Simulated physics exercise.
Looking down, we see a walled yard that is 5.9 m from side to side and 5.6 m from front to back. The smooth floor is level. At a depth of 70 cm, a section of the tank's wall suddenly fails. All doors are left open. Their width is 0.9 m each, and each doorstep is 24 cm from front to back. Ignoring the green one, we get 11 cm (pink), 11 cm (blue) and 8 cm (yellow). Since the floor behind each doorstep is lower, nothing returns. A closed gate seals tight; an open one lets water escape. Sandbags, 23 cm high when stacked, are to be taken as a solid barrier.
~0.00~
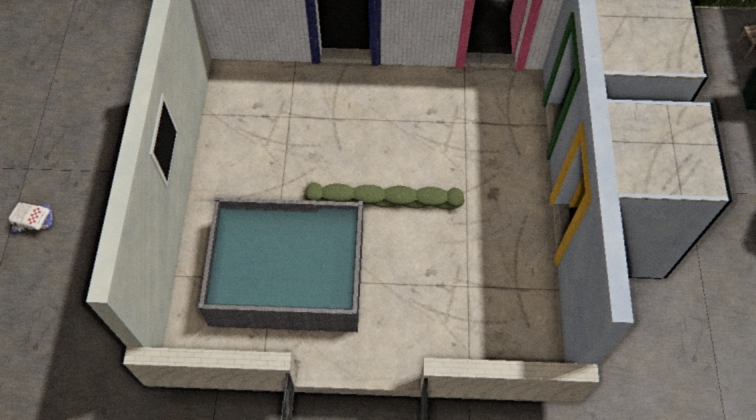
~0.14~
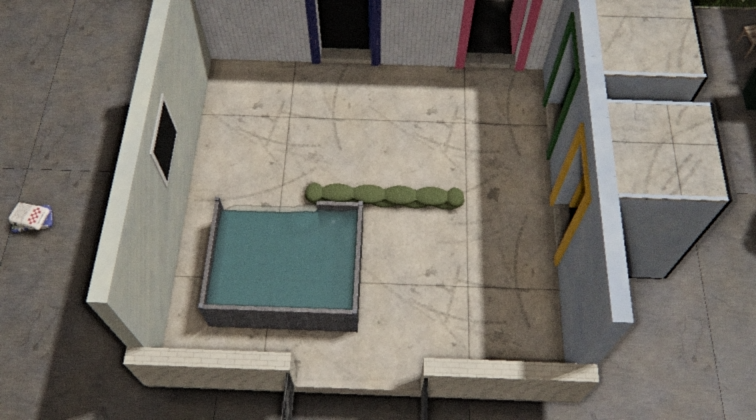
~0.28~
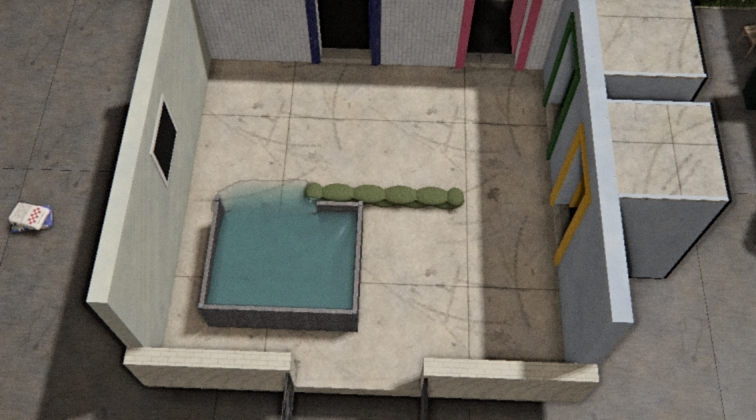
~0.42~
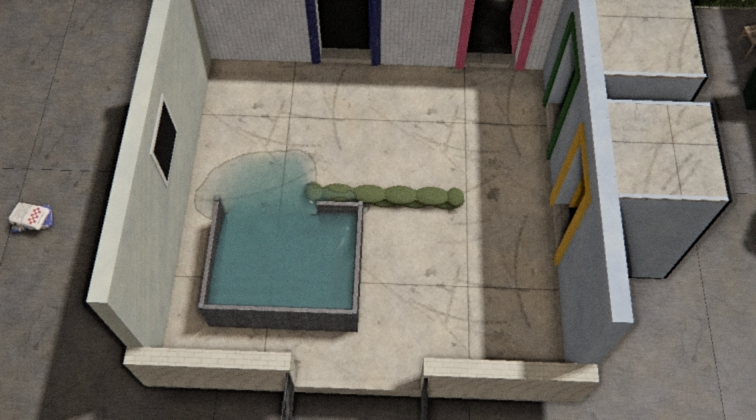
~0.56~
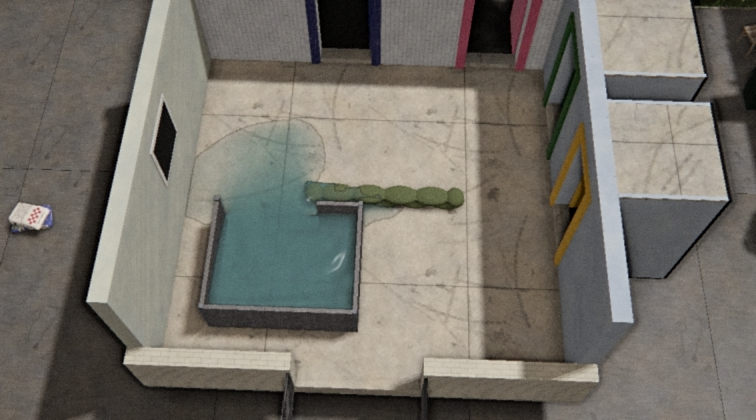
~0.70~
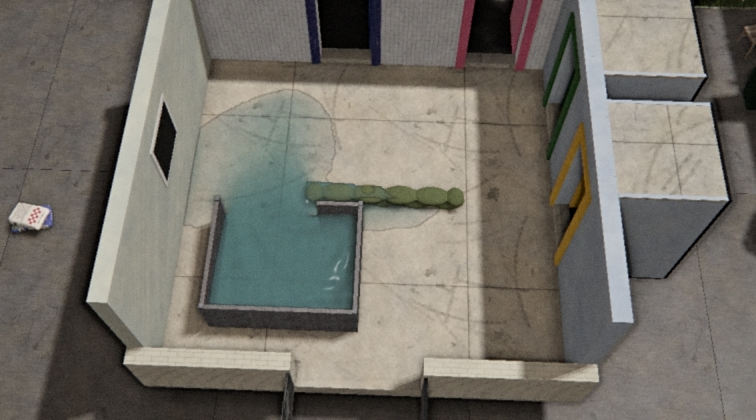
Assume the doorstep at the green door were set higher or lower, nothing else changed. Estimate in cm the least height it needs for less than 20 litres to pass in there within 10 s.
I would say 16 cm.
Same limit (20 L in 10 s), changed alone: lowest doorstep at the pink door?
Pink door, minimum about 11.0 cm.
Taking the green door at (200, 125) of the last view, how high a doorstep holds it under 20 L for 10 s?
Minimum: Close to 20 cm.
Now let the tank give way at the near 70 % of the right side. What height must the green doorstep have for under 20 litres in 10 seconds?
In that case you'd want it roughly 7.5 cm high.
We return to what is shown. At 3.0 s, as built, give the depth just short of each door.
In cm: Pink 4, blue 19, yellow 6, green 0.
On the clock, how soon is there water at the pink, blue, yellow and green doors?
Pink = 2.4 s, blue = 1.2 s, yellow = 1.6 s, green = 3.6 s.
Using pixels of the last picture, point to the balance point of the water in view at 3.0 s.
Around (296, 163).
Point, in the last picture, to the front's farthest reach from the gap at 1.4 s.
At about (525, 243).
After 1.4 s water covers 35 % of the floor, deepest (52 cm) near (212, 59); it has not reached the green door.
After 3.0 s water covers 50 % of the floor, deepest (32 cm) near (222, 127); it has not reached the green door.
After 10.0 s water covers 95 % of the floor, deepest (12 cm) near (544, 367); 10 cm at the green door, 28 litres in over its 15 cm doorstep.
At the green door as built, the water arrived by 3.6 s and peaked near 22 cm at 4.4 s.
With a doorstep of 13.5 cm, 43 litres would have come in within the 10 s; with 18.5 cm, 8 litres. So under 20 litres takes about 16 cm.
